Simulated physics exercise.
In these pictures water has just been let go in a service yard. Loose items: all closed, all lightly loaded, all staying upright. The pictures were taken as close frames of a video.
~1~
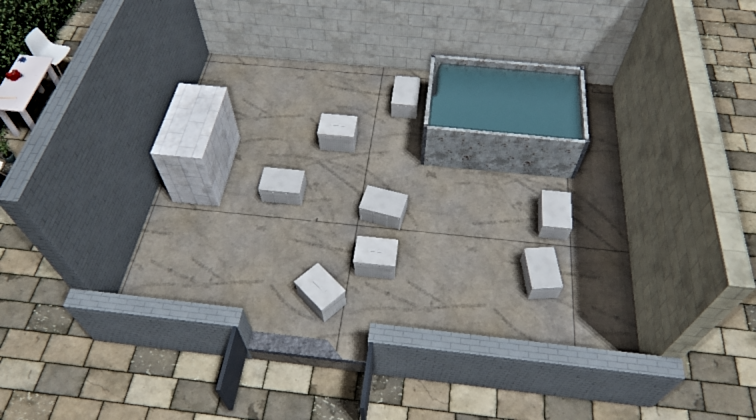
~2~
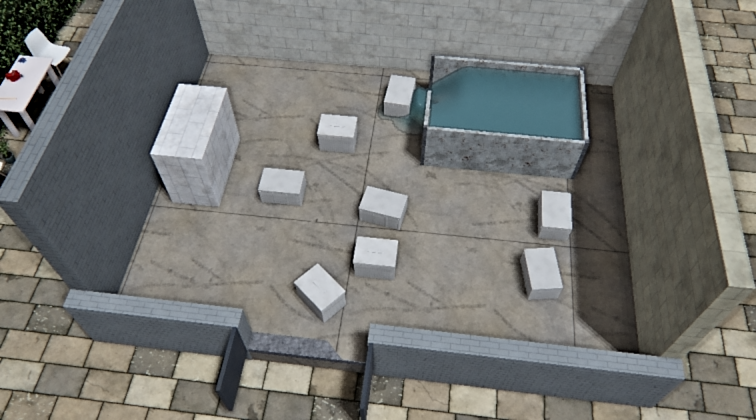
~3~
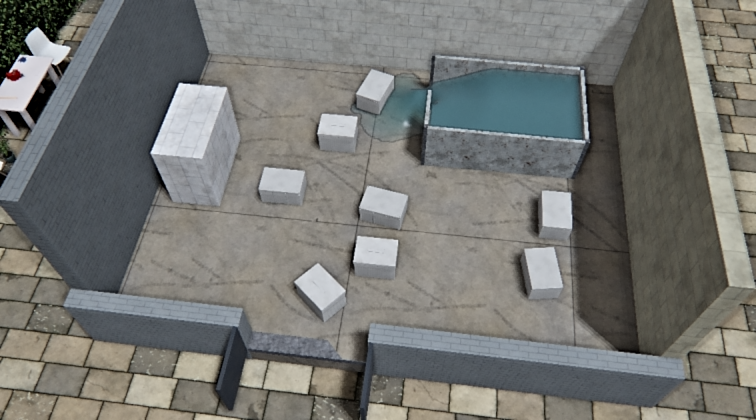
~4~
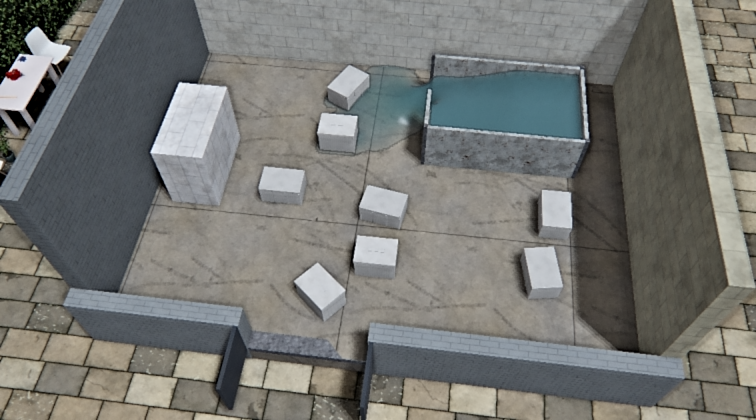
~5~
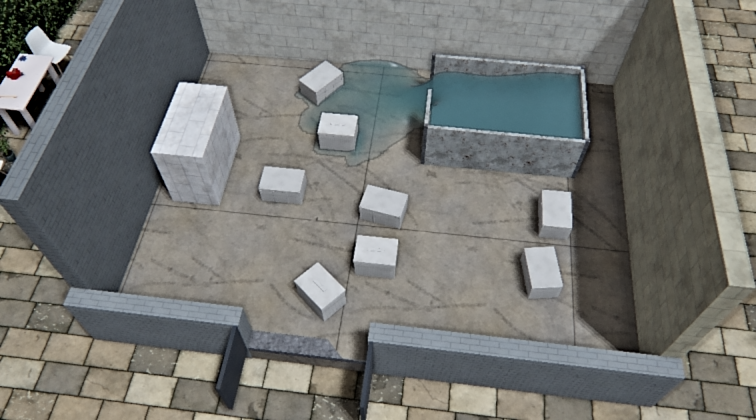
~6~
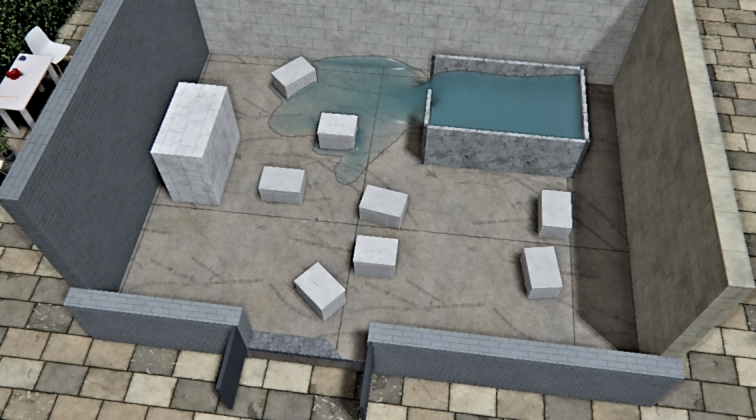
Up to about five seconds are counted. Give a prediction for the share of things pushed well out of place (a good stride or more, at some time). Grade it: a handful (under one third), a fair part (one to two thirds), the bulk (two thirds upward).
A fair part.
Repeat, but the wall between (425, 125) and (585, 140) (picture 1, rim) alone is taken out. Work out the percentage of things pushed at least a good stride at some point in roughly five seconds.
Near 80 in a hundred.
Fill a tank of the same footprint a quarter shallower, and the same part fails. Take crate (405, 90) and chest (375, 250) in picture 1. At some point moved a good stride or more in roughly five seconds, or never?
Lab note, in sequence: Reached that mark / stayed below that mark.
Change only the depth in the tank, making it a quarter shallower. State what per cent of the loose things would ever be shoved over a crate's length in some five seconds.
I'd say somewhere about 10 percent.
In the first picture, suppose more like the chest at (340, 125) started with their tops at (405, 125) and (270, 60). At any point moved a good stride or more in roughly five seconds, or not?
In sequence: Doesn't go far, travels that far.
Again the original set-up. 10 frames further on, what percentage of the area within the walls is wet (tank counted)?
It comes to some 40 in a hundred.
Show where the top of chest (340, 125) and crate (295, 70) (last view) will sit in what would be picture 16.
Approximately (297, 148) for one and (223, 47) for the other.
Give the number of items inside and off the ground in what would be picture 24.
Count: 1.
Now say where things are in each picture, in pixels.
The first frame shows a crate at (406, 90) rests on the ground; a chest at (338, 125), on the bottom; 0 of 8 have shifted.
The second frame shows a crate at (400, 90) rests on the ground, close to its start; a chest at (338, 125), on the bottom; 1 of 8 have shifted.
The third frame shows a crate at (375, 85) rests on the ground, a stride from its start; a chest at (338, 125) rests on the ground; 1 of 8 have shifted.
The fourth frame shows a crate at (348, 81), on the bottom, a stride from its start; a chest at (338, 124), on the bottom; 1 of 8 have shifted.
The fifth frame shows a crate at (321, 76) rests on the ground, a stride from its start; a chest at (338, 124), on the bottom; 1 of 8 have shifted.
The sixth frame shows a crate at (294, 71), on the bottom, far from its start; a chest at (338, 124), on the bottom; 1 of 8 have shifted.
A moment on, 1 of 8 are well off their spots; 0 afloat.
Next, 2 of 8 are well off their spots; 1 afloat.
Later, 2 of 8 are well off their spots; 1 afloat.
In the end, 3 of 8 are well off their spots, and 3 have been at some point; 1 afloat.
